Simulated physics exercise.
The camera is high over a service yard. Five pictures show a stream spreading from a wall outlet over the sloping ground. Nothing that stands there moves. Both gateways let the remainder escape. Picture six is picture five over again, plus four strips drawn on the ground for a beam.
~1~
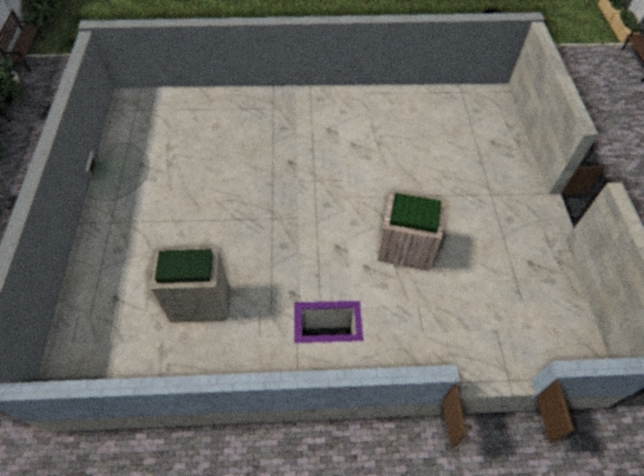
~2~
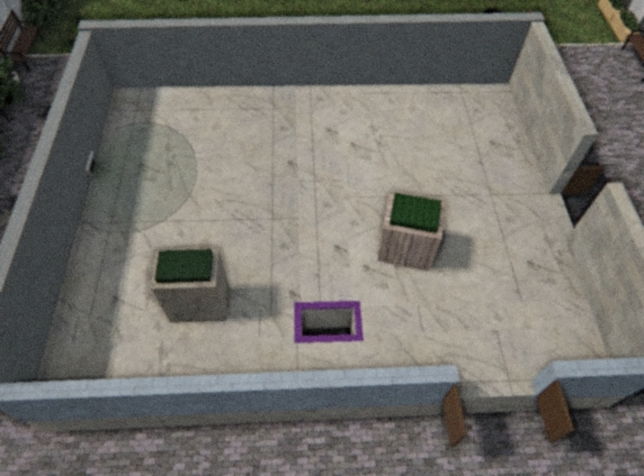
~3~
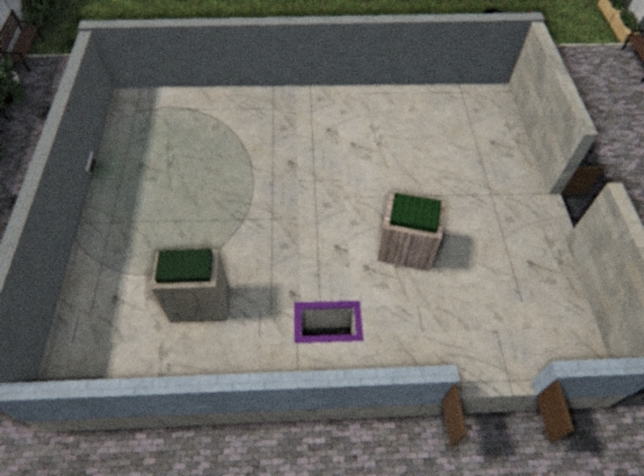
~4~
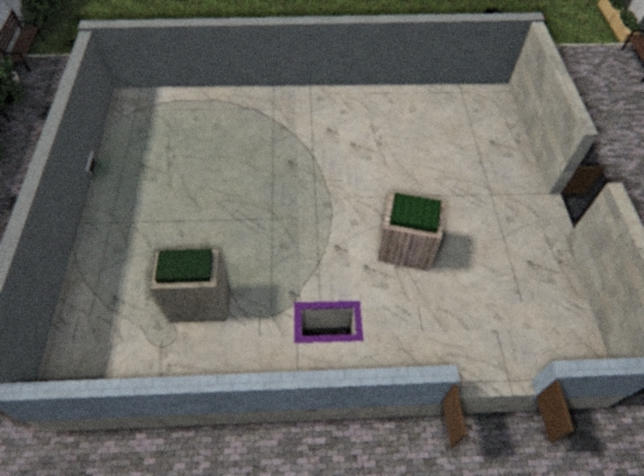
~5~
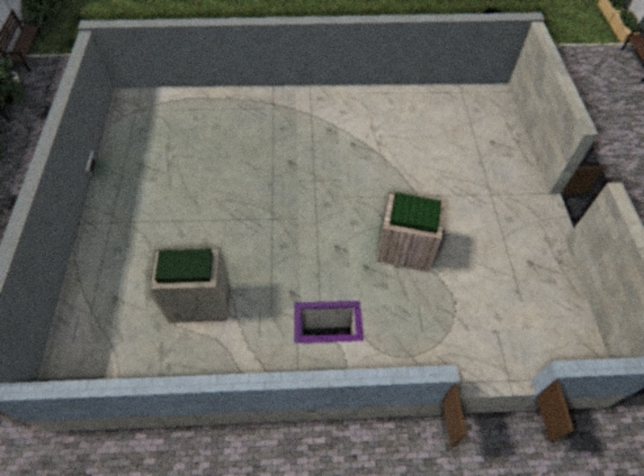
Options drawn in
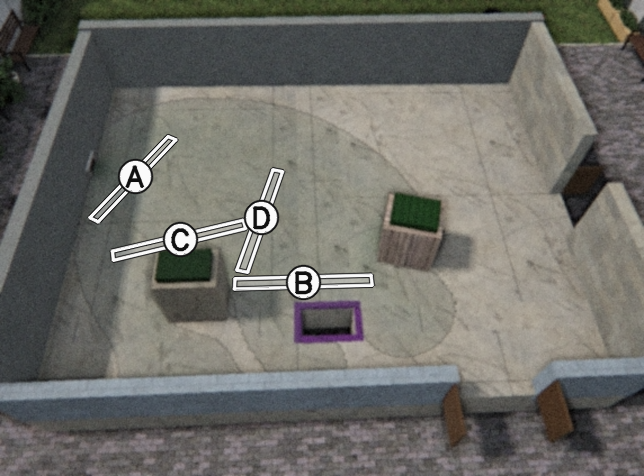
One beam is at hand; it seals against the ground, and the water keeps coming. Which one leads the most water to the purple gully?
Use spot D.
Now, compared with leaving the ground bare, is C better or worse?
Spot C is worse.
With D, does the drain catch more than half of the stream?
No, it does not.
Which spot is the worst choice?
Spot B.
On the marked copy, A from (94, 219) to (171, 138); B from (234, 283) to (371, 280); C from (112, 255) to (244, 224); D from (242, 271) to (277, 170).
If A is chosen, about 9 % of the stream runs into the purple gully, about 86 % out by the gates.
If B is chosen, about 2 % of the stream runs into the purple gully, about 96 % out by the gates.
If C is chosen, about 12 % of the stream runs into the purple gully, about 86 % out by the gates.
If D is chosen, about 24 % of the stream runs into the purple gully, about 72 % out by the gates.
